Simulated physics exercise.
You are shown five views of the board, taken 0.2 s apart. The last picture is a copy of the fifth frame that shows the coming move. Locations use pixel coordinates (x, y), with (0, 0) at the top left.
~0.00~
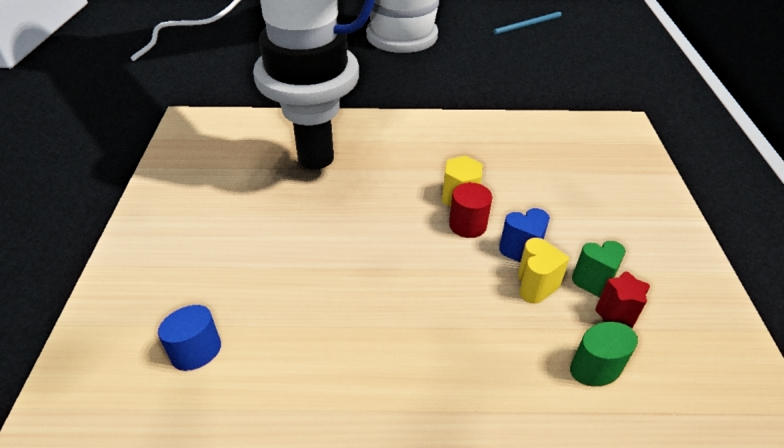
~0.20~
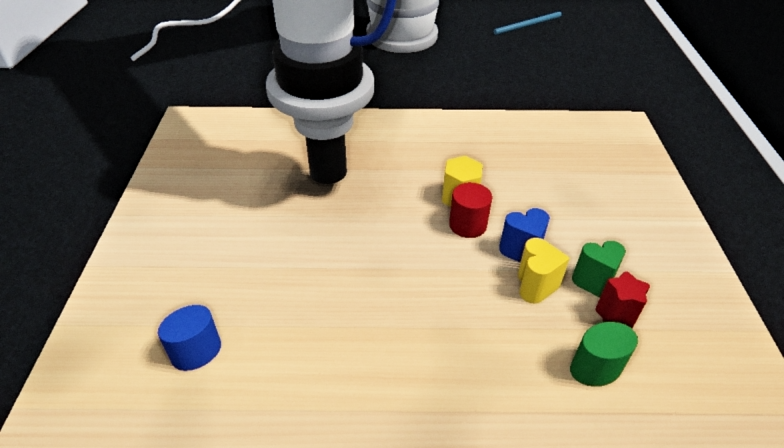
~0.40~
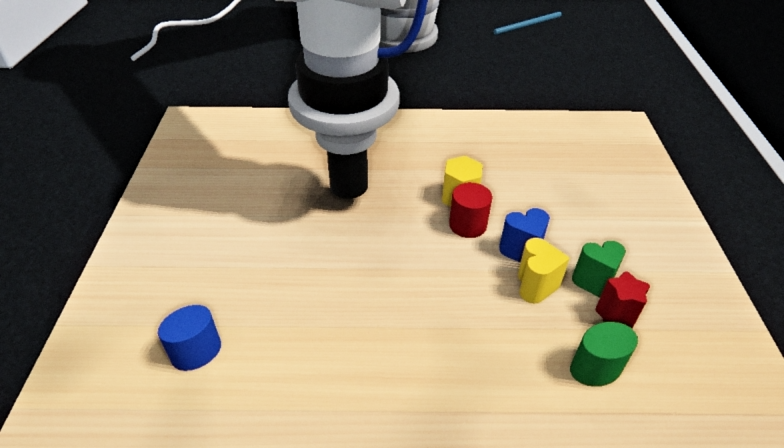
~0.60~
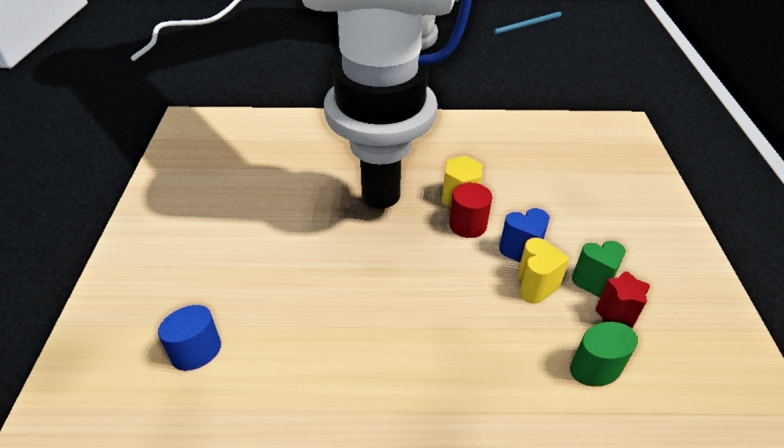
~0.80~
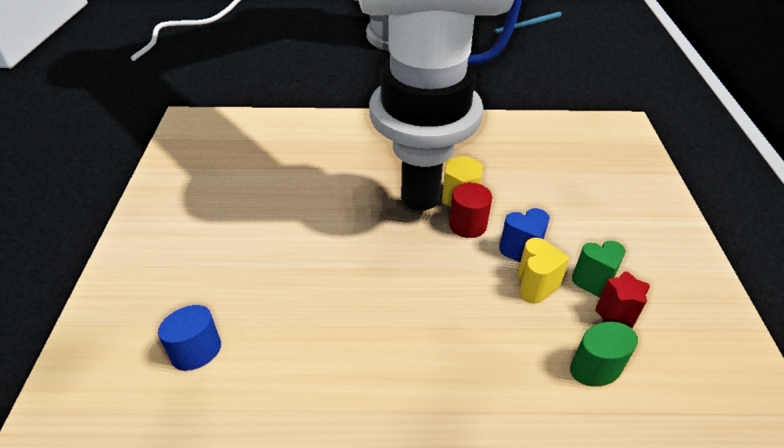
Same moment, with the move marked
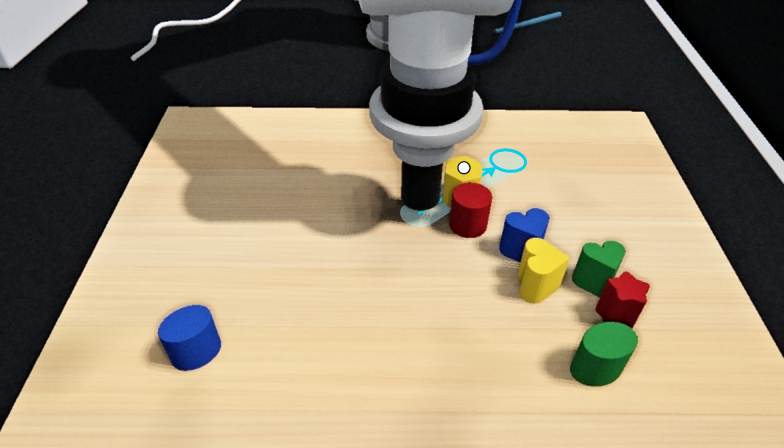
A robot arm with a black rod at its tip moves over a pale wooden board on a dark surface, seen from above by a still camera. A blue cylinder sits at lower left, while yellow, red, blue and green blocks, including hearts and a red star, cluster on the right. The rod slides rightward and slightly nearer, reaching close beside the yellow hexagonal block and red cylinder, as every block stays still.
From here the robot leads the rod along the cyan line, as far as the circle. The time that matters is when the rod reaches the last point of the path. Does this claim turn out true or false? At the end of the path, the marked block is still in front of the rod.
Answer: False.
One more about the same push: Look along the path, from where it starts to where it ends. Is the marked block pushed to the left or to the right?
Right side.
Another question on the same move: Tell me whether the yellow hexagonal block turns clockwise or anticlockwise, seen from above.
Top view: Clockwise.
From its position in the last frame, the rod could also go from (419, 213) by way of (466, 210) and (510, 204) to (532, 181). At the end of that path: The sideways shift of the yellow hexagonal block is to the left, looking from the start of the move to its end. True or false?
That is true.
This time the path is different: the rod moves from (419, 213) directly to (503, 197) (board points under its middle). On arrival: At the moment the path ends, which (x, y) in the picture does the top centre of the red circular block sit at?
So, by the moment the path ends, you'll find the top centre of the red circular block at (494, 198).
Path on the board, in a line from (419, 213) to (508, 160); the dot is on the yellow hexagonal block.
What follows on the original path. One third of the way, rod at (453, 179); yellow hexagonal block at (491, 159), turned 30° clockwise.
Two thirds of the way, rod at (483, 161); yellow hexagonal block at (522, 154), turned 75° clockwise.
At the end, rod at (511, 146); yellow hexagonal block at (530, 154), turned 100° clockwise; red circular block in place.
